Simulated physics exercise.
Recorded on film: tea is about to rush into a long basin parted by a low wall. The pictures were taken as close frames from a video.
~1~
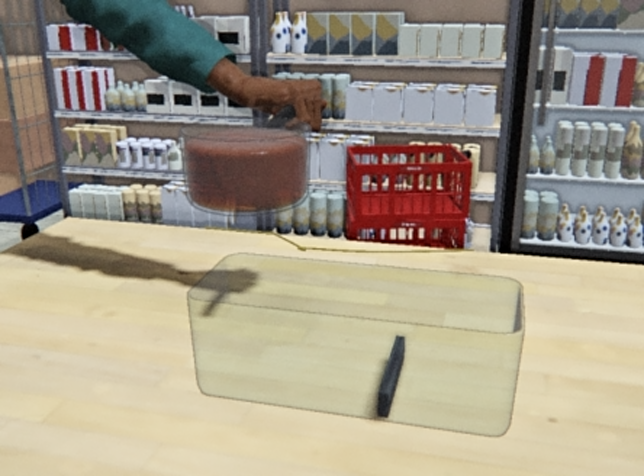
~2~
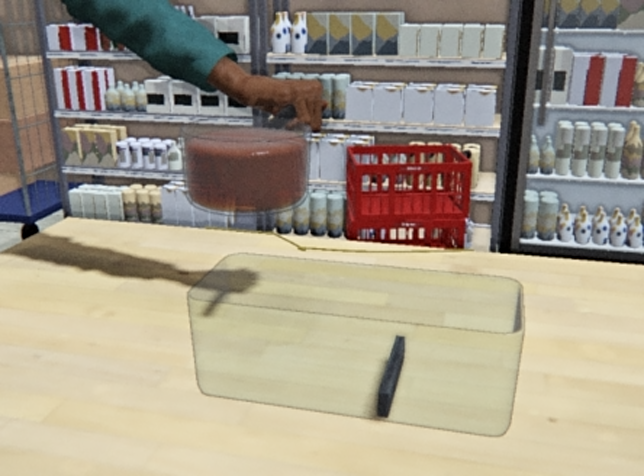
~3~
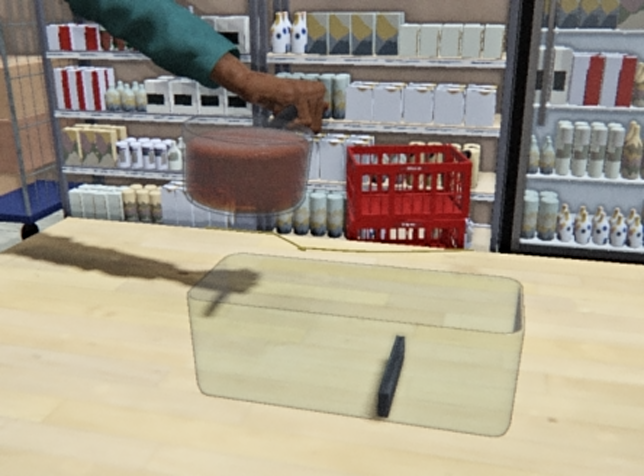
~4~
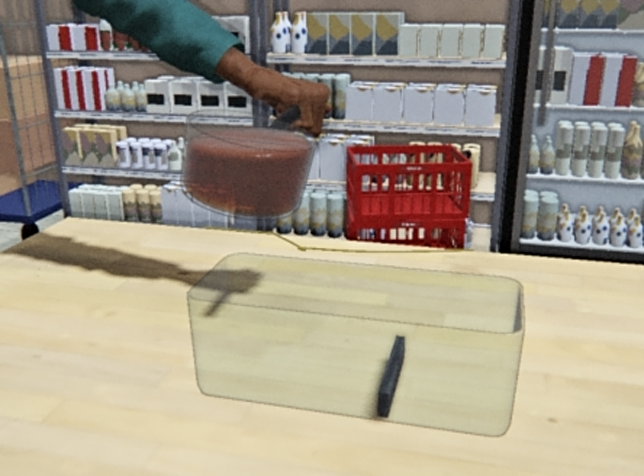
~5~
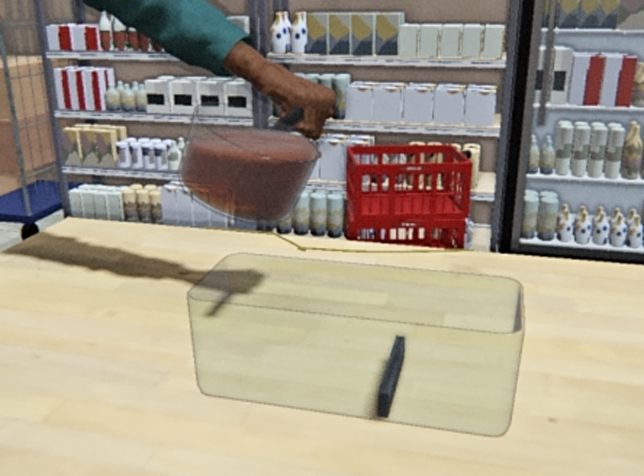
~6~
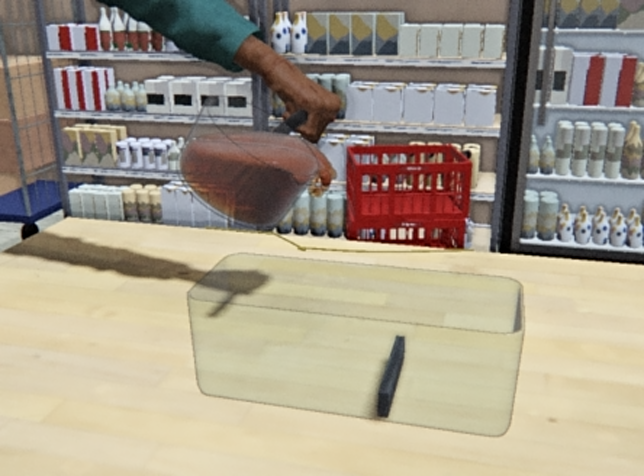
A hand in a teal sleeve holds a clear round container of reddish-brown tea nearly level above a long, see-through basin with a low dark wall inside. It then tilts the container steadily toward the right, and the tea slants inside until a little passes over the right edge.
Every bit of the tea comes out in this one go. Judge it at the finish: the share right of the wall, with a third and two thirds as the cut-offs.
At the finish, the right of the wall has under a third.
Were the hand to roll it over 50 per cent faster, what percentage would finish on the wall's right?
I'd estimate about 25 percent ends up there.
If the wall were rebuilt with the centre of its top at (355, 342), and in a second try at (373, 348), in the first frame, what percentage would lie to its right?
It would come to roughly 60 per cent the first time and roughly 40 per cent the second.
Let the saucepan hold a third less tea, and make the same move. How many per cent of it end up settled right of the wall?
Some 10 per cent.
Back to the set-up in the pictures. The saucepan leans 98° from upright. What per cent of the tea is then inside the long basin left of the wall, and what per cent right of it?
On the left near 35 in a hundred, on the right near 10 in a hundred.
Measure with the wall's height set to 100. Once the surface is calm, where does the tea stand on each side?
The left side ends up close to 70, the right side close to 40.
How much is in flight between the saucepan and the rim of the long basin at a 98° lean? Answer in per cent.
Estimated: 30 per cent or thereabouts.
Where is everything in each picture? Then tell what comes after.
Tilt 0°; pouring edge (307, 133); surface from (192, 136) to (307, 142); the long basin's rim runs from (208, 275) to (522, 307); the wall's top is at (393, 363), in the first frame.
Tilt 1°; pouring edge (308, 135); surface from (191, 136) to (307, 142), in the second frame.
Tilt 6°; pouring edge (310, 140); surface from (193, 135) to (309, 144), in the third frame.
Tilt 13°; pouring edge (313, 149); surface from (195, 136) to (312, 145), in the fourth frame.
Tilt 23°; pouring edge (315, 161); surface from (194, 139) to (315, 153); 2 per cent is over the edge, in the fifth frame.
Tilt 34°; pouring edge (315, 175); surface from (192, 139) to (312, 163); 7 per cent is over the edge, in the sixth frame.
A moment on, the saucepan is tipped on its side and 22 per cent is still to pour, 35 is left of the wall and 11 right of it.
Next, the saucepan is tipped right over and 1 per cent is still to pour, 71 is left of the wall and 18 right of it.
Then the saucepan is tipped right over and 0 per cent is still to pour, 73 is left of the wall and 22 right of it.
Later the saucepan is tipped right over and 0 per cent is still to pour, 70 is left of the wall and 26 right of it.
In the end 70 per cent lies left of the wall, 26 right of it and 4 outside.
